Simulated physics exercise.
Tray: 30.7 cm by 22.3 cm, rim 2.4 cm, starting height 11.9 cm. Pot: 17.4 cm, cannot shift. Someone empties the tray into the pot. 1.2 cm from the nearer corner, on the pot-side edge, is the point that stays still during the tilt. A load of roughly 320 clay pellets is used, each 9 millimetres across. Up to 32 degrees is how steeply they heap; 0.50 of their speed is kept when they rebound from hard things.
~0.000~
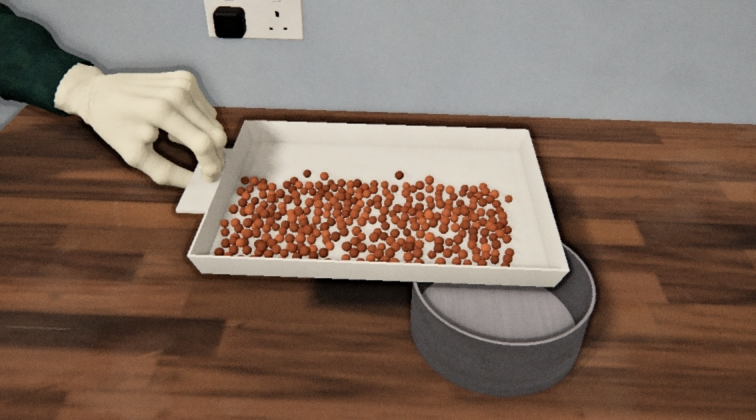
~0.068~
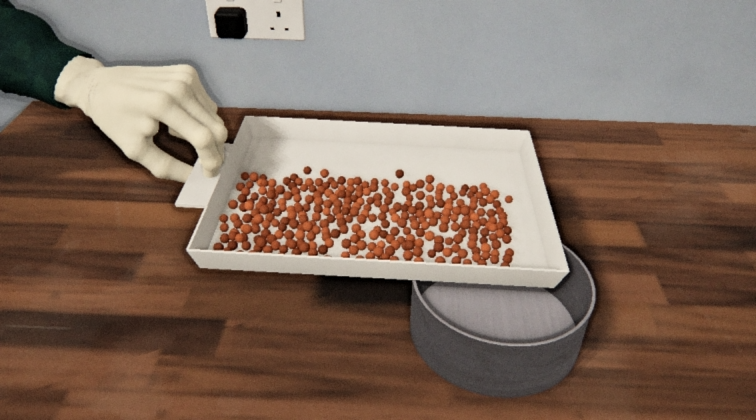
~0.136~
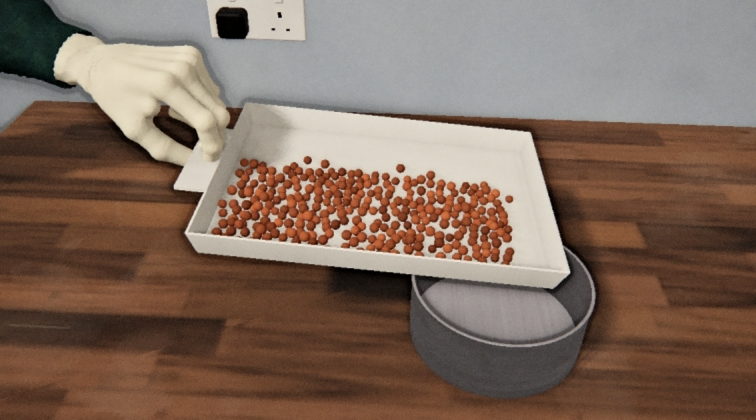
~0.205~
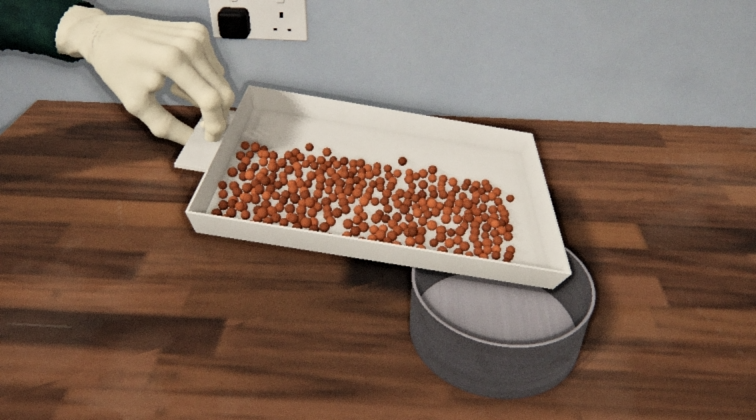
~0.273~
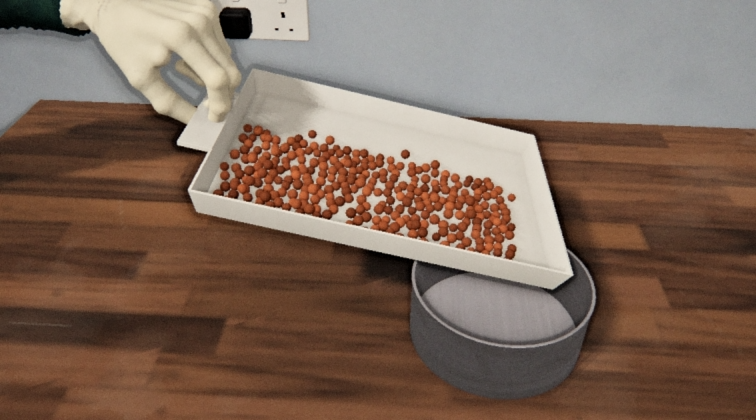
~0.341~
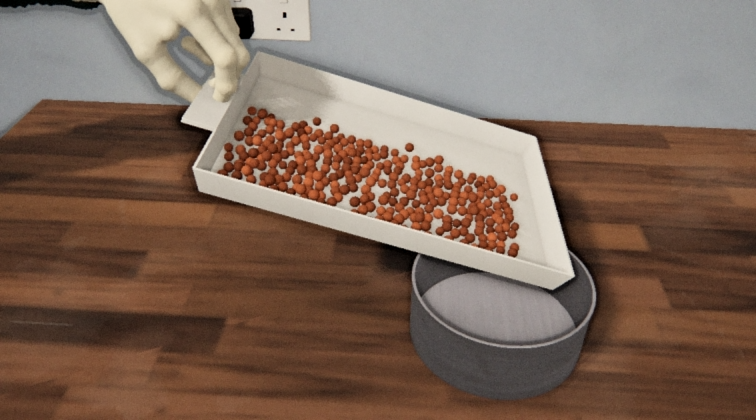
On a wooden worktop against a pale blue wall with a socket, a gloved hand holds the left end of a white tray of reddish-brown pellets, its right end above a grey pot. The hand then raises that left end steadily, slanting the tray down toward the right while the pellets stay spread inside.
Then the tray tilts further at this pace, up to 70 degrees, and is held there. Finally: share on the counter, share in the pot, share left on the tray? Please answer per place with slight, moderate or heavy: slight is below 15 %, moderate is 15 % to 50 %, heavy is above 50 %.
Per place: Counter slight, pot slight, tray heavy.
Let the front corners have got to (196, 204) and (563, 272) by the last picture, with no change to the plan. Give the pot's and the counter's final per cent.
Per cent by place - pot 0, counter 60.
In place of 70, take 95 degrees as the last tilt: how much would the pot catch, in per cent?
30 %.
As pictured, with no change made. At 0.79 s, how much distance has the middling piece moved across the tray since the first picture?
I'd say close to 10 centimetres.
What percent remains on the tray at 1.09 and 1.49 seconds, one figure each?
In order, 100 and 95.
After 0.79 s, tilt 42 degrees; the tray holds 100 %, the pot 0 %.
After 1.09 s, tilt 59 degrees; the tray holds 100 %, the pot 0 %.
After 1.49 s, tilt 70 degrees; the tray holds 95 %, the pot 0 %.
At rest (1.8 s), counter 5 %, pot 0 %, tray 95 %.
